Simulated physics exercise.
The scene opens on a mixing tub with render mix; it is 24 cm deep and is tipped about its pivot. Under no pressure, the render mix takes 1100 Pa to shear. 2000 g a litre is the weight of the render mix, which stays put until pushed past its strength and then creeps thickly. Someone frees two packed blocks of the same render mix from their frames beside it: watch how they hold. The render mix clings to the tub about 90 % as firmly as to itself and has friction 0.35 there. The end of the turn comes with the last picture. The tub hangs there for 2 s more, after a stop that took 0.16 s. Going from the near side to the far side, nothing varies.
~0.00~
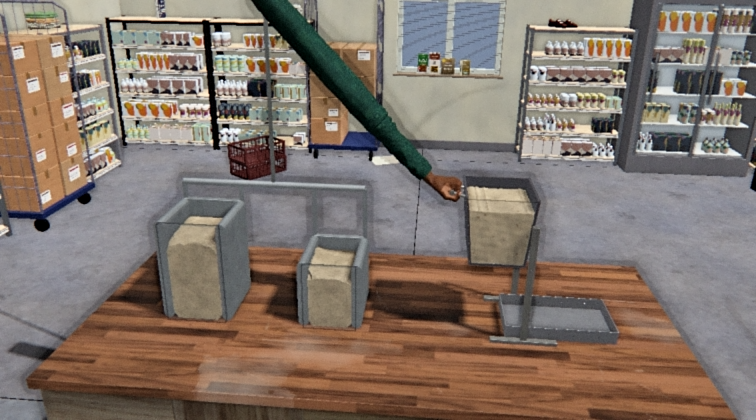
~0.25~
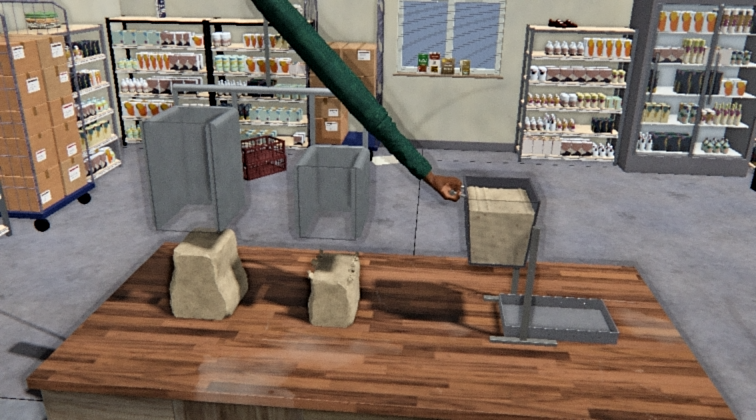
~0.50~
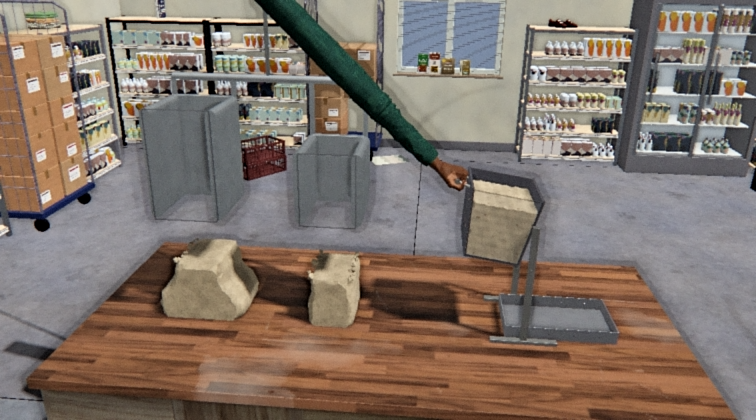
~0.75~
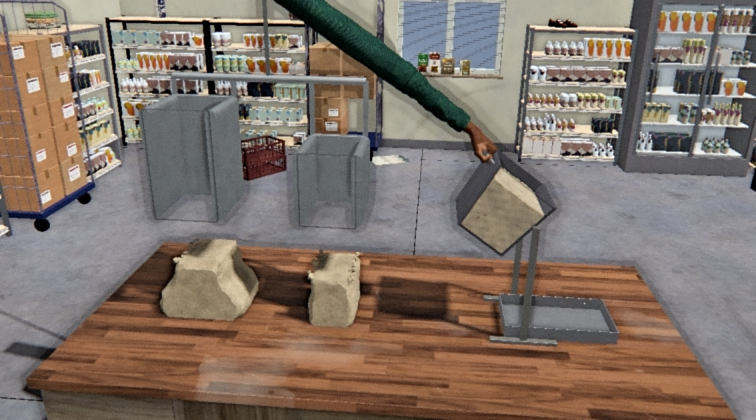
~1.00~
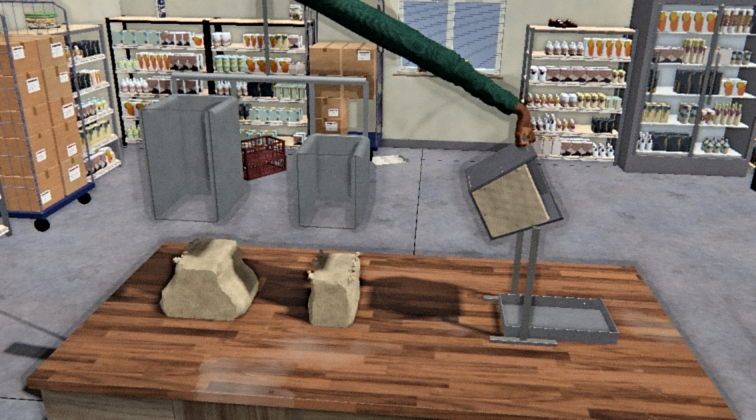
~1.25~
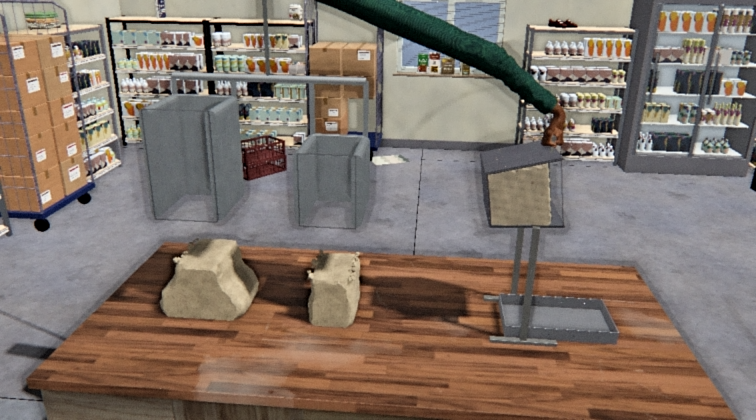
Two grey open boxes rise off pale blocks on a wooden table, and the left block slumps lower and wider while the right keeps its shape; a green-sleeved arm then steeply tilts a tub, its packed mix turning with it.
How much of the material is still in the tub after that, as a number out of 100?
About 100 out of 100.
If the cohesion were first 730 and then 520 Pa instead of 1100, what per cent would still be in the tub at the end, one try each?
Result: 100 % for the first case, 75 % for the second.
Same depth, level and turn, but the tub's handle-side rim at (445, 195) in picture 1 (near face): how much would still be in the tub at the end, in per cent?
Near 100 per cent.
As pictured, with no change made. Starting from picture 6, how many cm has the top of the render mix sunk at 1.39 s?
About 0 cm.
After 1.39 s, the tub is at 82 degrees and holds 100 %.
After 1.56 s, the tub is at 82 degrees and holds 100 %.
After 1.73 s, the tub is at 82 degrees and holds 100 %.
After 1.90 s, the tub is at 82 degrees and holds 100 %.
After 3.25 s, at the end, the tub is at 82 degrees and holds 100 %.
